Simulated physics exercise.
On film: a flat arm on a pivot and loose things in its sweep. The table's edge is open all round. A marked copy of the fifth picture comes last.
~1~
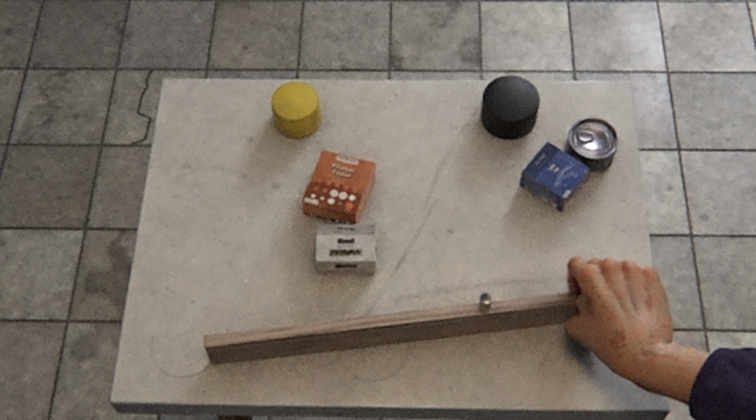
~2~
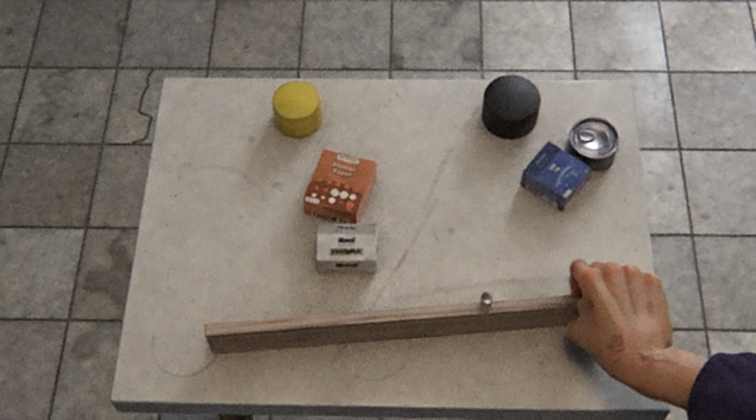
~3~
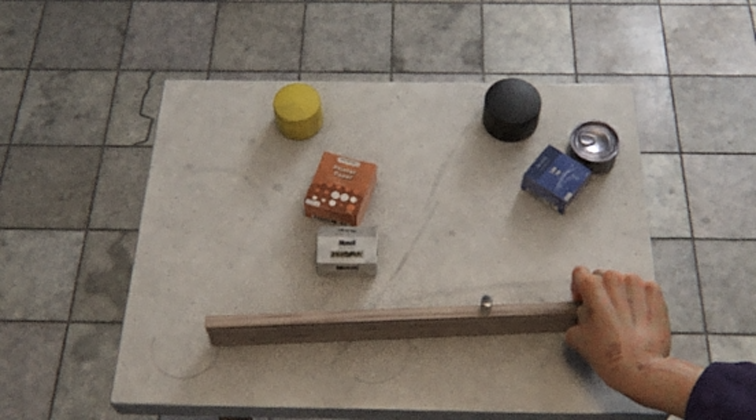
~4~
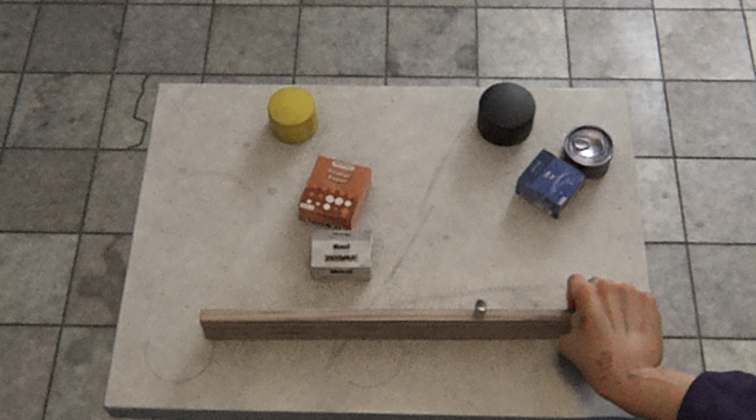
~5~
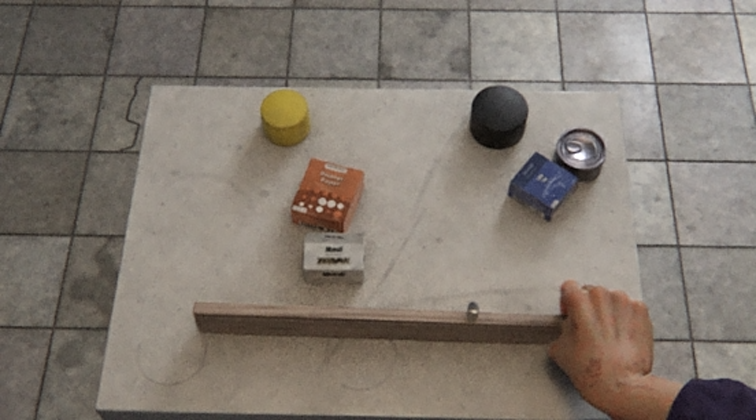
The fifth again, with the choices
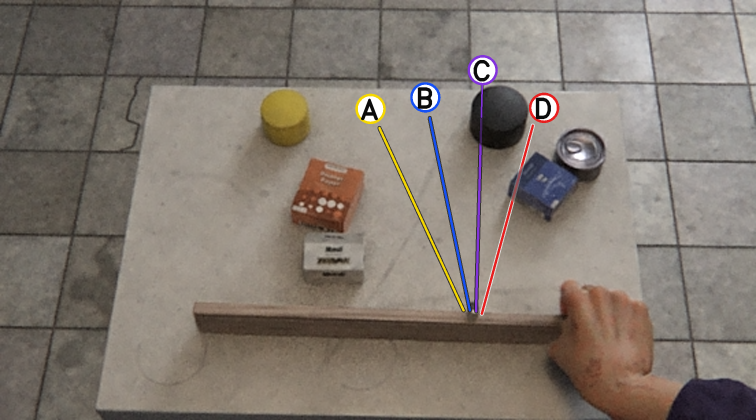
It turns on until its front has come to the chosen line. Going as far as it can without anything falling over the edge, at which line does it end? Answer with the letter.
D.
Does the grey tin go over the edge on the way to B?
No.
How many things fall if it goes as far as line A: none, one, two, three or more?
The count is none.
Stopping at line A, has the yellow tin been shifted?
No.
On the marked copy, A at (419, 214); B at (449, 209); C at (479, 209); D at (509, 214).
Following D. Soon after the start, arm (361, 236); orange box (341, 175); white packet (373, 227).
Later, arm (436, 195); orange box (445, 132); white packet (458, 199).
In the end, arm (505, 196); black tin (608, 113); grey tin (607, 162); nothing has fallen.
As for the rest, A is safe but short; B is safe but short; C is safe but short.
